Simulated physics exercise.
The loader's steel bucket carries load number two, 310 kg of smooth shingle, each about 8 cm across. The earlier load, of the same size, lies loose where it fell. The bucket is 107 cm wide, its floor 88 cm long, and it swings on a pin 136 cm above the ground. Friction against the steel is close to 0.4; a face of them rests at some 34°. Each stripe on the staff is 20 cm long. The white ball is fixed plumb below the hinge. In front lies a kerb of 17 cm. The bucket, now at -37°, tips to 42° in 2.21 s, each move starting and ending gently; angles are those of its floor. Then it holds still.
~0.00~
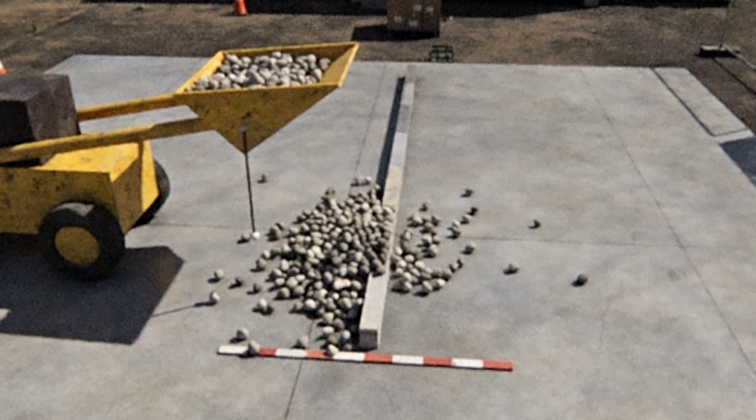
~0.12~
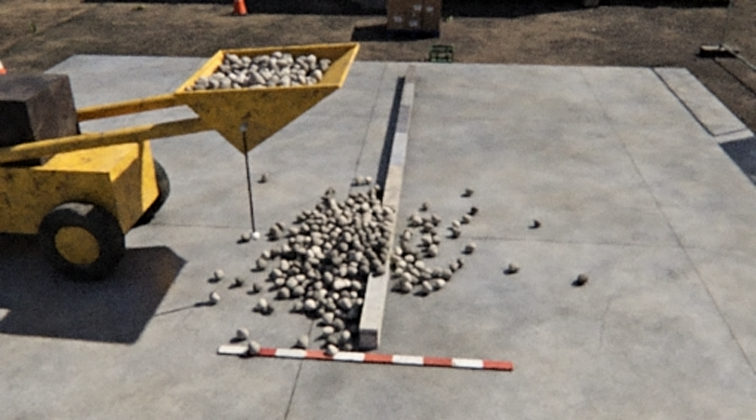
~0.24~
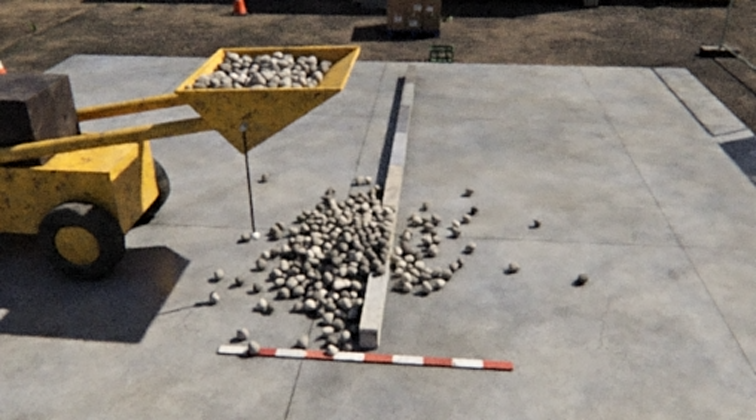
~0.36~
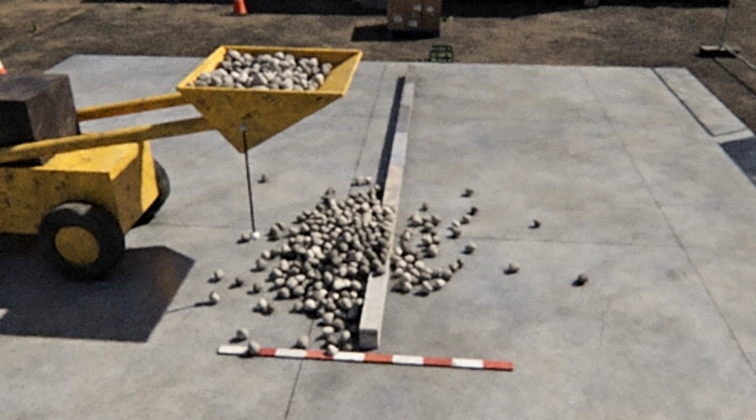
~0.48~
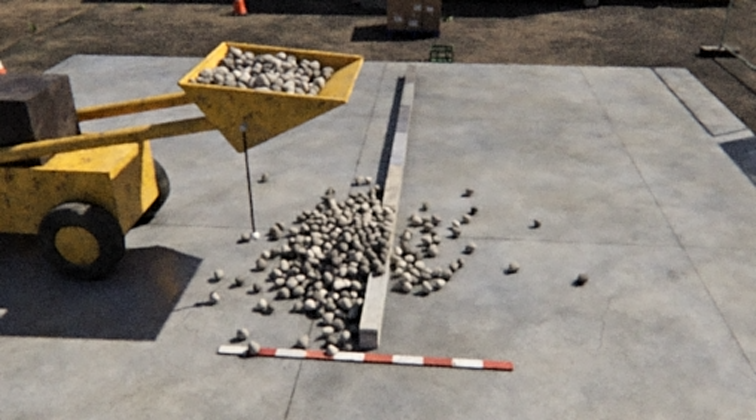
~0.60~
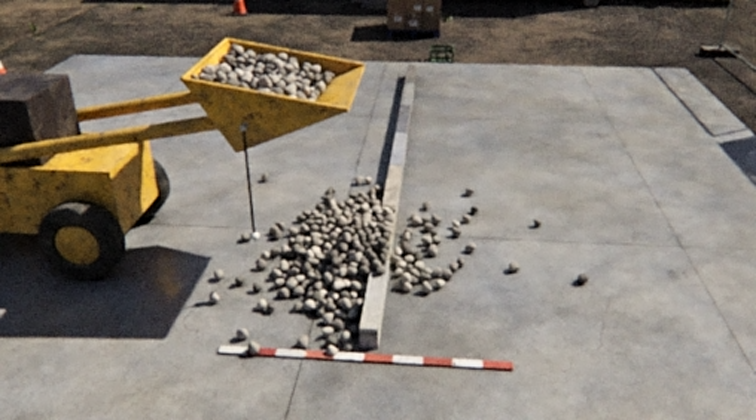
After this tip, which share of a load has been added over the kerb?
Close to 61 parts in a hundred.
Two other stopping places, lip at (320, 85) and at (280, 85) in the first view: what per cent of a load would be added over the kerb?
About 35 and 0 per cent.
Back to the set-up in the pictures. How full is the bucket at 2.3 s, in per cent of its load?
It holds some 5 per cent.
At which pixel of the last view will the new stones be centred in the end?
Near (408, 247).
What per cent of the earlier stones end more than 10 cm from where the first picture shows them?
About 15 per cent.
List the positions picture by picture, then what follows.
The bucket is at -37°, its lip at (339, 85); the top of the load is at (271, 64). The earlier load is highest near (368, 226), 26 cm above ground level, 90 % on this side of the kerb, 10 % over the kerb, in the first picture.
Lip at (340, 86), floor tilted -36°, highest stones at (271, 64); the stones move at 0.0 m/s on average, in the second picture.
The bucket is at -34°, its lip at (341, 90); the top of the load is at (272, 64); the stones move at 0.1 m/s on average, in the third picture.
Lip at (343, 95), floor tilted -31°, highest stones at (253, 62); the stones move at 0.1 m/s on average, in the fourth picture.
The bucket is at -27°, its lip at (346, 102); the top of the load is at (244, 59); the stones move at 0.1 m/s on average, in the fifth picture.
Lip at (348, 110), floor tilted -23°, highest stones at (238, 55); the stones move at 0.1 m/s on average, in the sixth picture.
After 1.7 s the floor is at 30°; in per cent of one load, 90 in the bucket, 100 on this side of the kerb, 10 over the kerb; the foremost stones are at (496, 235).
After 2.3 s the floor is at 42°; in per cent of one load, 7 in the bucket, 151 on this side of the kerb, 42 over the kerb; the foremost stones are at (503, 240).
After 2.7 s the floor is at 42°; in per cent of one load, 0 in the bucket, 137 on this side of the kerb, 63 over the kerb; the foremost stones are at (534, 273).
After 5.3 s the floor is at 42°; in per cent of one load, 0 in the bucket, 130 on this side of the kerb, 70 over the kerb; the foremost stones are at (576, 275). Net gain over the kerb, 61.
